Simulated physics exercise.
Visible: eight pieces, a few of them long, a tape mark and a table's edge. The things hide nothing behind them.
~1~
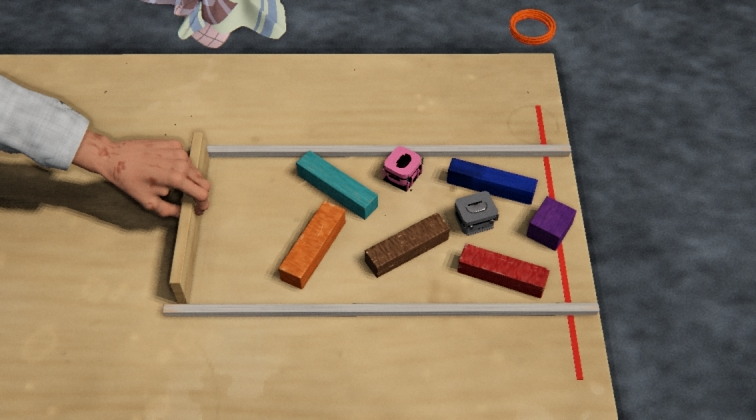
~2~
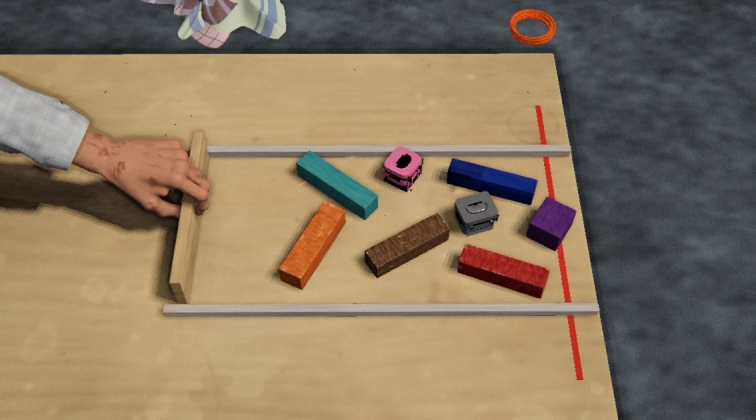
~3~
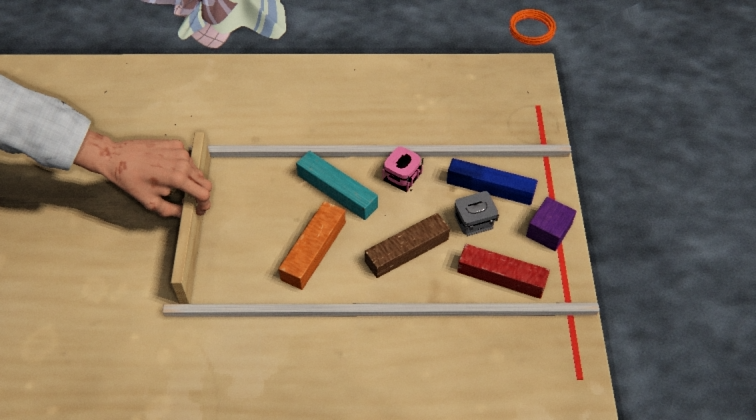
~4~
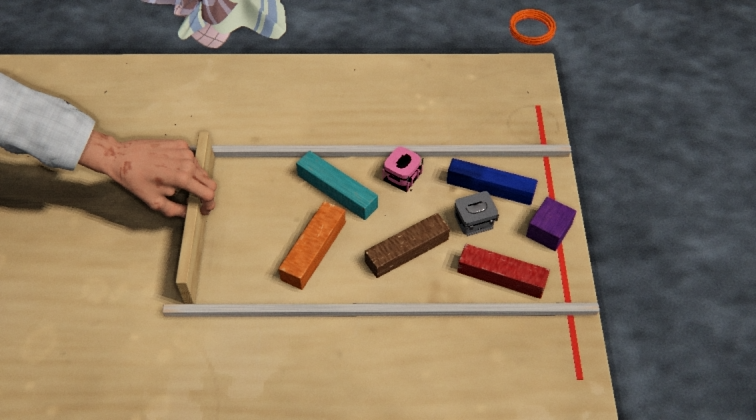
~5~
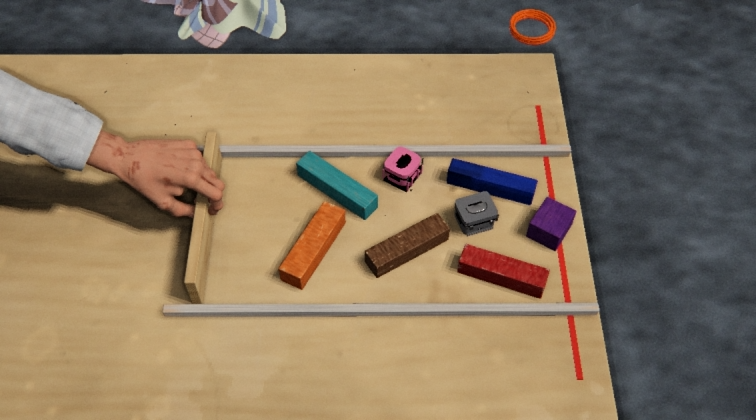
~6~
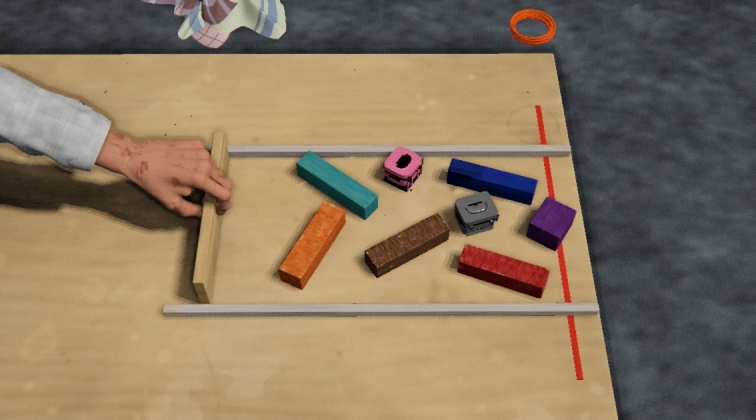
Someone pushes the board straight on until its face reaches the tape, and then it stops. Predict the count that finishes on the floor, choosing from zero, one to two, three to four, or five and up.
The count on the floor is five and up.
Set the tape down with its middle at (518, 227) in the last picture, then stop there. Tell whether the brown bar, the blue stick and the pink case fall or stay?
What happens: The brown bar does not come off, the blue stick goes down, the pink case does not come off.
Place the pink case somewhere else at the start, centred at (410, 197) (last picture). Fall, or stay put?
I reckon from there it drops down.
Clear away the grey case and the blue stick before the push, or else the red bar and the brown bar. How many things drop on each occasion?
Fallen: 4 in the first try, 4 in the other.
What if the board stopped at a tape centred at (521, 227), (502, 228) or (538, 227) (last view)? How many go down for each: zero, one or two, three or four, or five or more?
Trial 1 - 3 or 4; trial 2 - three or four; trial 3 - 5 or more.
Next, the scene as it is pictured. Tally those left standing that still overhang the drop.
In total, 1 of them.
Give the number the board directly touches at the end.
Contact count: 2.
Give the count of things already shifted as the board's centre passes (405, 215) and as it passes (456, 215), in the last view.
I count 7 first and 8 after.
A little later, none off yet; purple block at rest near (551, 224); red bar at rest near (503, 271); blue stick at rest near (491, 181).
When it is over, the number that fall off is five or more; down, pink case, brown bar, grey case, blue stick, red bar and purple block.
